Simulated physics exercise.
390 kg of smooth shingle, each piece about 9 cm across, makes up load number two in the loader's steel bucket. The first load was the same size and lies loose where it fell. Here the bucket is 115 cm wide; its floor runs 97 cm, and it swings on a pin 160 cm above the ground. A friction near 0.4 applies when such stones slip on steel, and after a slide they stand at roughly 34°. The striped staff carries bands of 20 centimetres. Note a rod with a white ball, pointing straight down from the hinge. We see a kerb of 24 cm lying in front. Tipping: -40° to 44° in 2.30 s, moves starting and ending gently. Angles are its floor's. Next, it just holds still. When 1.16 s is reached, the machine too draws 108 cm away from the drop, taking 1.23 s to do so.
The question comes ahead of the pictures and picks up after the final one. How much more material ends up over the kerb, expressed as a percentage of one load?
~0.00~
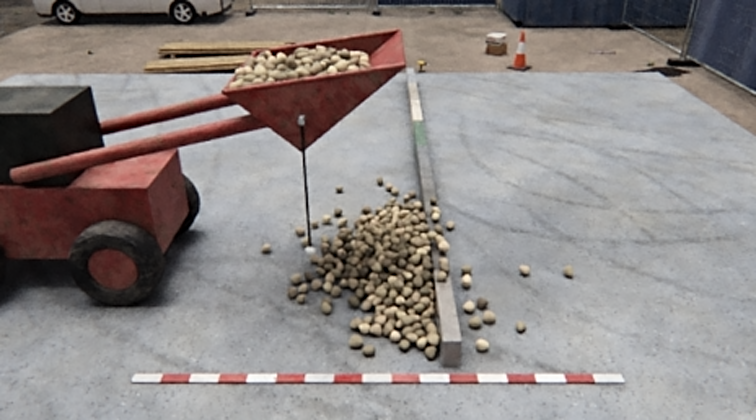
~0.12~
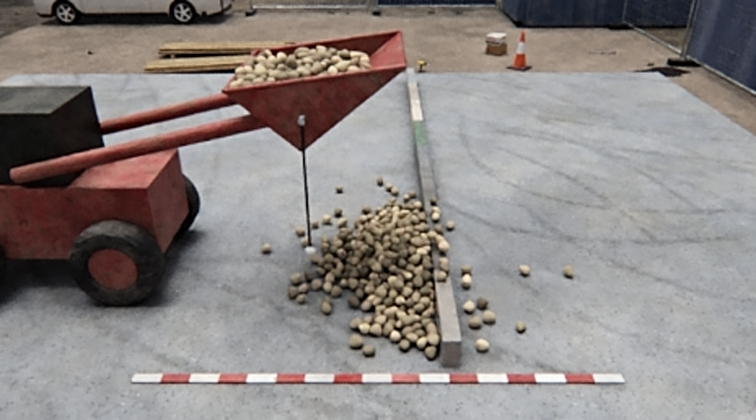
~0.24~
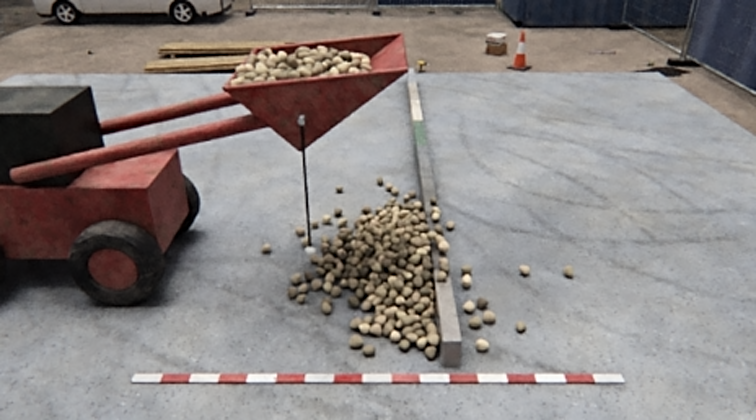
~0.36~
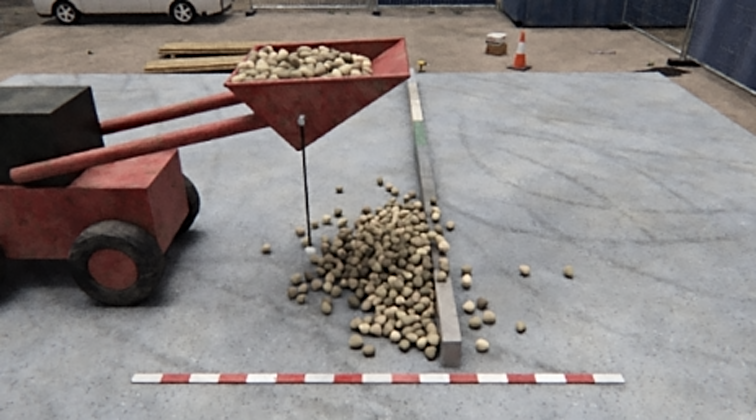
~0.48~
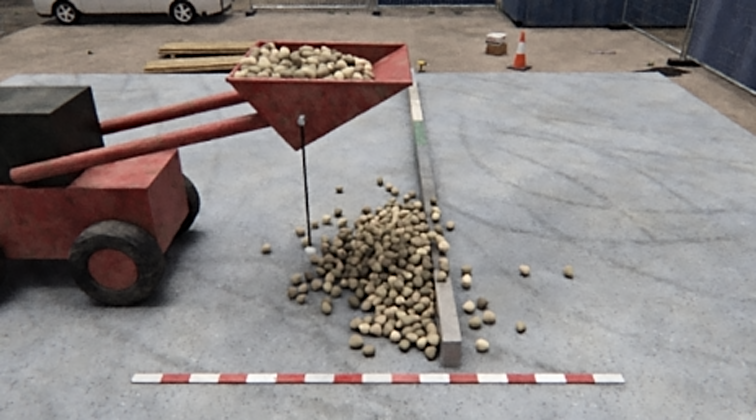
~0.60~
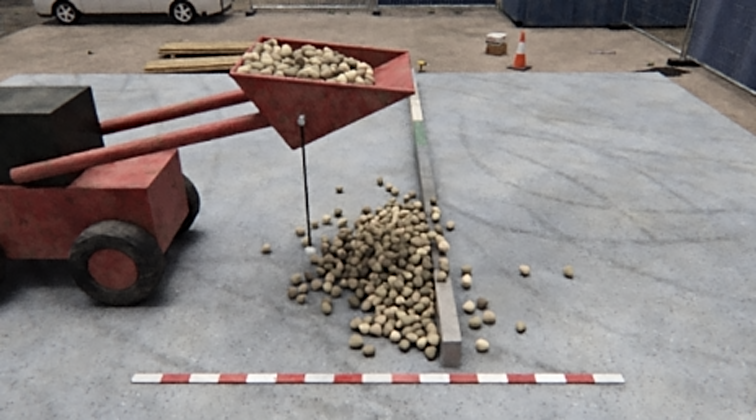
About 0 per cent of a load more.
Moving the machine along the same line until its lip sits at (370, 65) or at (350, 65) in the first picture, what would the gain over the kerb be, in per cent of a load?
Roughly 0 per cent, then 0 per cent.
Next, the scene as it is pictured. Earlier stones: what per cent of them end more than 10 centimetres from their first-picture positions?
About 5 %.
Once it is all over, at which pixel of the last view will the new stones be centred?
Around (337, 254).
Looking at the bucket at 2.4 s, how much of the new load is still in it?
Estimate: 0 % remaining inside, roughly.
After 1.7 s the floor is at 31°; in per cent of one load, 61 in the bucket, 137 on this side of the kerb, 2 over the kerb; the foremost stones are at (502, 301).
After 2.4 s the floor is at 44°; in per cent of one load, 0 in the bucket, 197 on this side of the kerb, 3 over the kerb; the foremost stones are at (502, 293).
After 2.8 s the floor is at 44°; in per cent of one load, 0 in the bucket, 197 on this side of the kerb, 3 over the kerb; the foremost stones are at (505, 295).
After 5.6 s the floor is at 44°; in per cent of one load, 0 in the bucket, 197 on this side of the kerb, 3 over the kerb; the foremost stones are at (505, 295). Net gain over the kerb, 0.
